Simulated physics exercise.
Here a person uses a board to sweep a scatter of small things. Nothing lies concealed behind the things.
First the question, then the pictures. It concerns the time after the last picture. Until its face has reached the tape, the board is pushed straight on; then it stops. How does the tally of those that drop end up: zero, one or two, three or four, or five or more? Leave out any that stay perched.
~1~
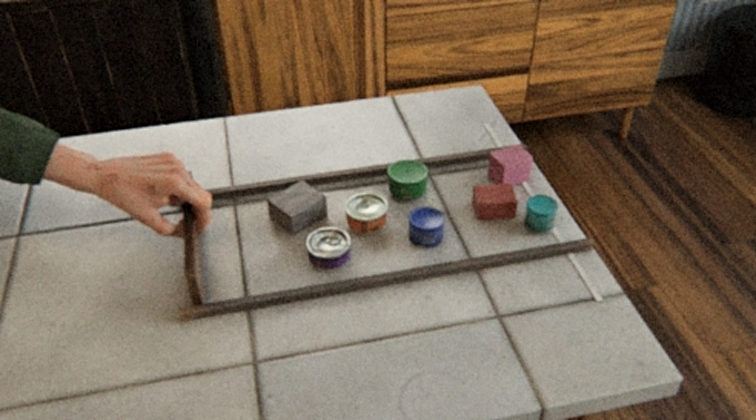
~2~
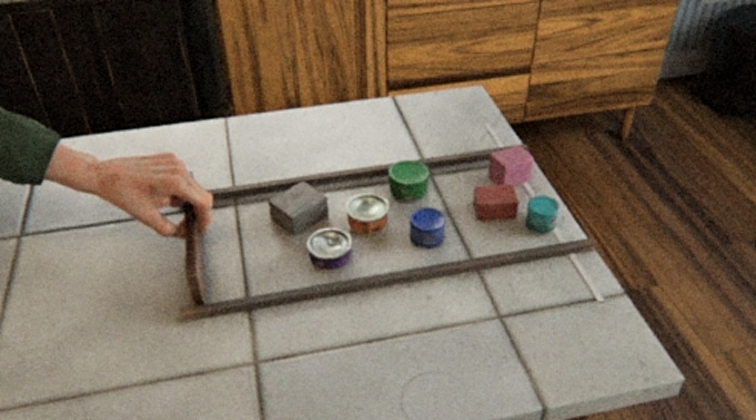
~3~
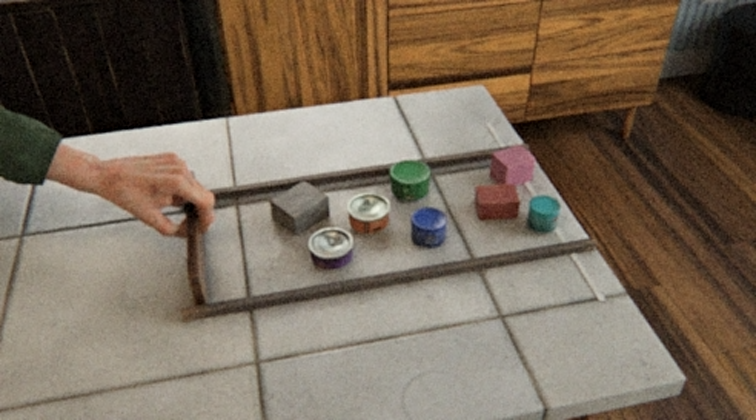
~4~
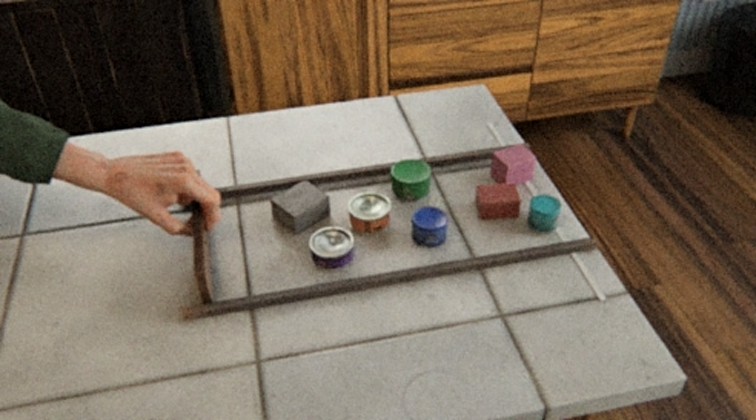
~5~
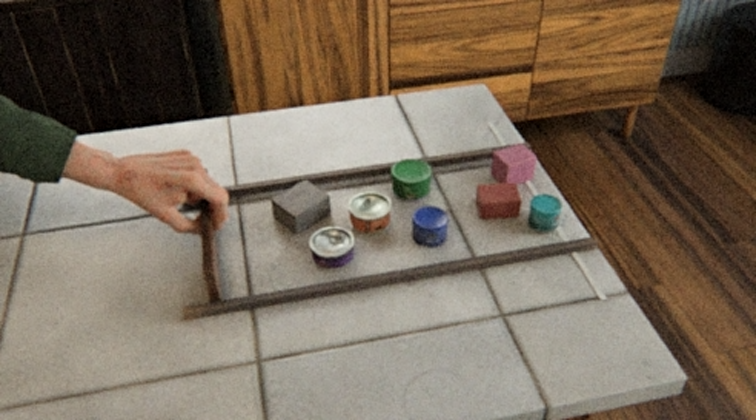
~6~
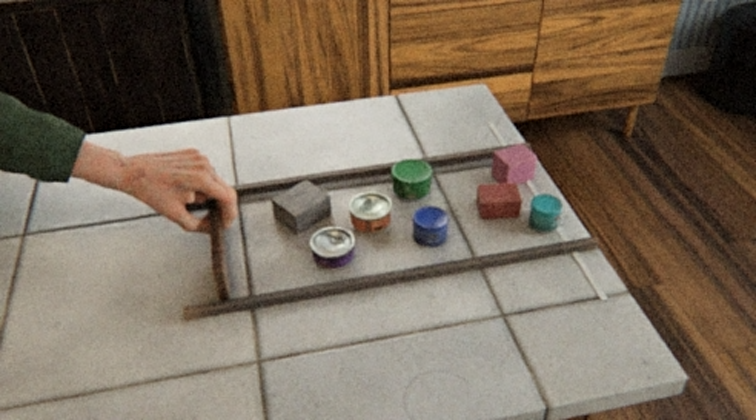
What falls is five pieces or more.
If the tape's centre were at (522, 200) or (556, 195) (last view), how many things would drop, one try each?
The first try gives 5 and the second gives 8.
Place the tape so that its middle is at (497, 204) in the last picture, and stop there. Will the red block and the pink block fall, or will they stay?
Here the red block hangs on, the pink block slides off.
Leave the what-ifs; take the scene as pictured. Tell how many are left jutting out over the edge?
That'd be 3.
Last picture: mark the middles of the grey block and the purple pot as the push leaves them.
For the grey block it's (551, 172), and for the purple pot it's (582, 223).
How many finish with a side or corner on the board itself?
The number is 3.
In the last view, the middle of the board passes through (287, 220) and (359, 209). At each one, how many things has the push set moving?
The count reaches 1 first and 5 second.
Early on, none off yet; turquoise pot at rest near (545, 214); pink block at rest near (514, 166); red block at rest near (498, 201).
A while later, none off yet; turquoise pot at rest near (545, 214); pink block travelled a little near (526, 165); red block moving near (508, 199).
Finally, the number that fall off is five or more; lost, blue tub, green pot, red block, pink block and turquoise pot.
